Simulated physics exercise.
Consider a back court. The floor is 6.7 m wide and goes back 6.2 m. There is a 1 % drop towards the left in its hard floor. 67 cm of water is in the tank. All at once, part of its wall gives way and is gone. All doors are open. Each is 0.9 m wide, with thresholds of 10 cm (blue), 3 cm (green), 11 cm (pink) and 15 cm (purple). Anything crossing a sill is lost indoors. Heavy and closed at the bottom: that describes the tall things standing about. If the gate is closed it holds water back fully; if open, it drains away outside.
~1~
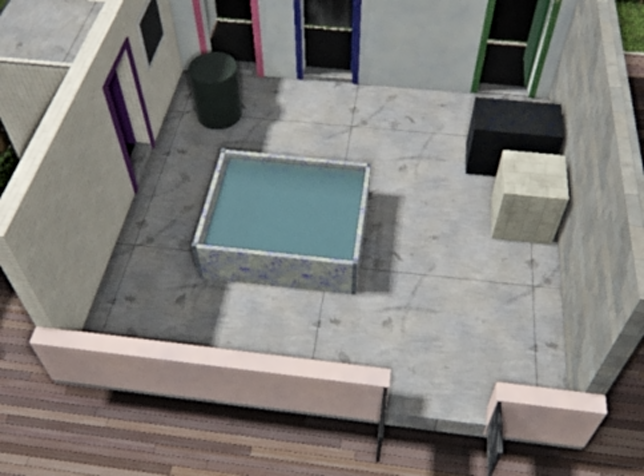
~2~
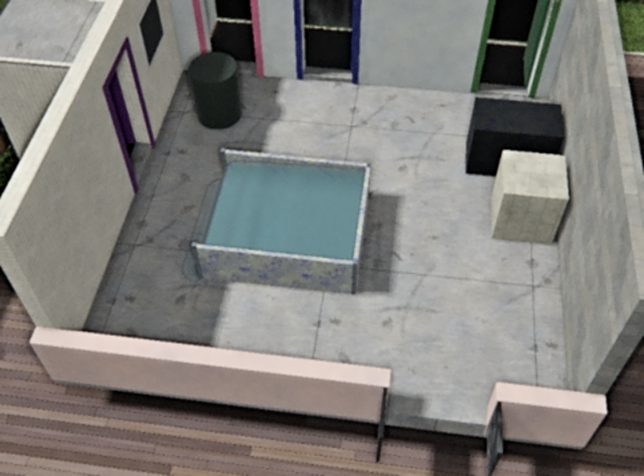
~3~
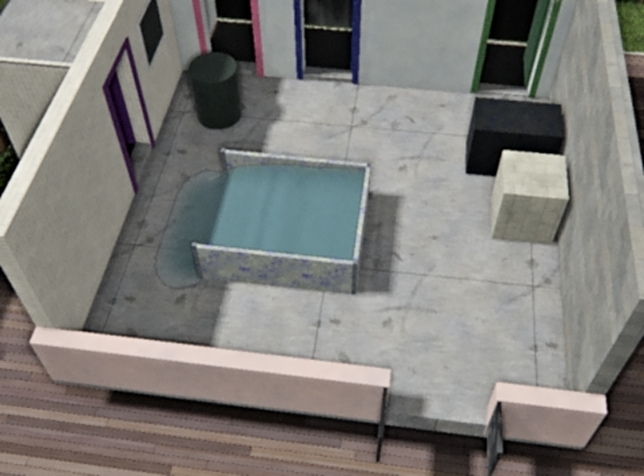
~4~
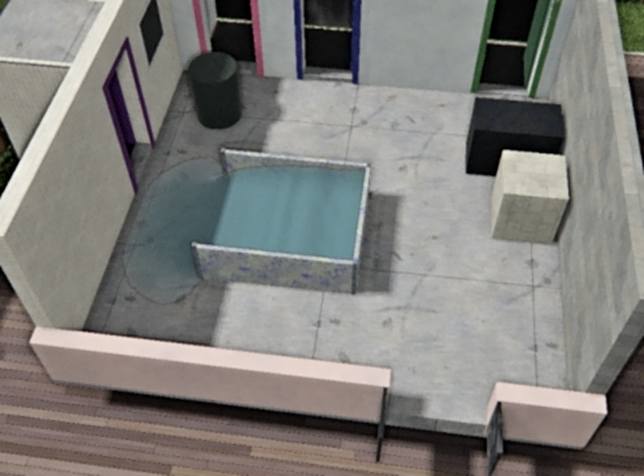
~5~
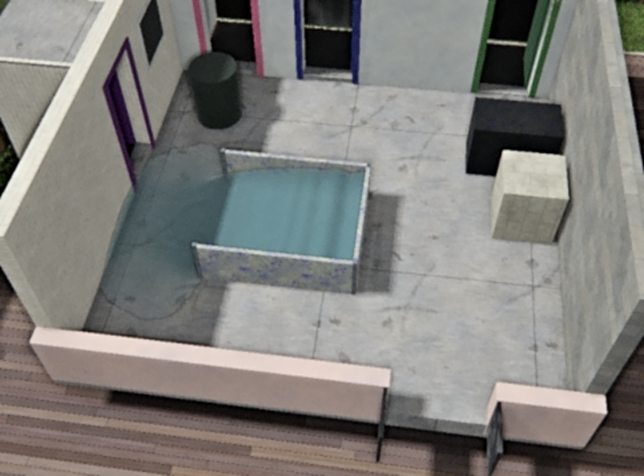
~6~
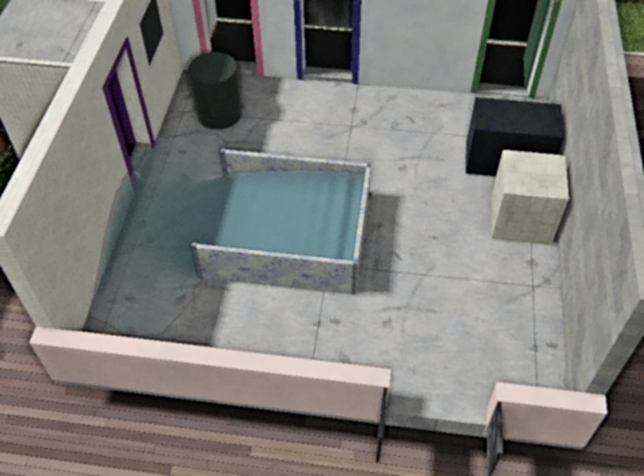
The left side of a raised pool in a walled courtyard vanished, and blue-green water poured out across the gray floor, spreading left until it reached the wall near the purple-framed doorway.
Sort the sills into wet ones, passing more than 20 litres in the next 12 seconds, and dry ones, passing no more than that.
Blue door: Dry; green door: Wet; pink door: Wet; purple door: Wet.
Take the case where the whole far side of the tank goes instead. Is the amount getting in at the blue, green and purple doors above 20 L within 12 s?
Result: Blue limit passed, green limit passed, purple limit not passed.
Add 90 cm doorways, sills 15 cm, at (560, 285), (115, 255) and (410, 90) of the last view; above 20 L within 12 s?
In sequence the answers are less than that, more than that and less than that.
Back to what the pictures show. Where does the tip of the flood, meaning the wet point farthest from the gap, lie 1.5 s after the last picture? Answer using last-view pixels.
That's around (184, 70) in the last picture.
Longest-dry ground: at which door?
Last: Green.
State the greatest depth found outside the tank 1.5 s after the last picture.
Around 48 centimetres.
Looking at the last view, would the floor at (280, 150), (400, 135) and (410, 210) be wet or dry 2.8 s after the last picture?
First spot soaked, second bone dry, third bone dry.
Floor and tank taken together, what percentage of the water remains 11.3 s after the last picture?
About 82 per cent.
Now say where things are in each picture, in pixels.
In the first frame, still water, 67 cm deep, in the tank at (286, 207).
In the second frame, the front is at a hidden place, 1.0 m from the gap at (216, 217); 0.4 m2 of floor is under water; 67 cm left at the back of the tank.
In the third frame, water pours out at (216, 219) and has run 1.2 m, to (201, 176); typically 12 cm deep outside, 67 cm at the tank's back.
In the fourth frame, the front is at (178, 168), 1.5 m from the gap at (216, 221); 2.9 m2 of floor is under water; 67 cm left at the back of the tank.
In the fifth frame, the front is at (147, 165), 1.9 m from the gap at (217, 221); 4.1 m2 of floor is under water; 60 cm left at the back of the tank.
In the sixth frame, water pours out at (217, 221) and has run 2.3 m, to (156, 143); typically 10 cm deep outside, 56 cm at the tank's back.
Then, 0.7 s after the last picture water covers 15 % of the floor and is deepest (49 cm) near (138, 219); blue door not reached, green door not reached, pink door not reached, purple door 33 cm at the sill, 40 L in.
Then, 1.5 s after the last picture water covers 25 % of the floor and is deepest (48 cm) near (72, 358); blue door not reached, green door not reached, pink door 15 cm at the sill, 1 L in, purple door 31 cm at the sill, 115 L in.
Then, 2.8 s after the last picture water covers 55 % of the floor and is deepest (33 cm) near (181, 76); blue door 4 cm at the sill, 0 L in, green door not reached, pink door 18 cm at the sill, 26 L in, purple door 19 cm at the sill, 170 L in.
Then, 6.3 s after the last picture water covers 95 % of the floor and is deepest (15 cm) near (552, 172); blue door 3 cm at the sill, 0 L in, green door 6 cm at the sill, 1 L in, pink door 8 cm at the sill, 54 L in, purple door 10 cm at the sill, 176 L in.
Then, 11.3 s after the last picture water covers 100 % of the floor and is deepest (10 cm) near (325, 88); blue door 8 cm at the sill, 0 L in, green door 6 cm at the sill, 73 L in, pink door 5 cm at the sill, 54 L in, purple door 6 cm at the sill, 176 L in.
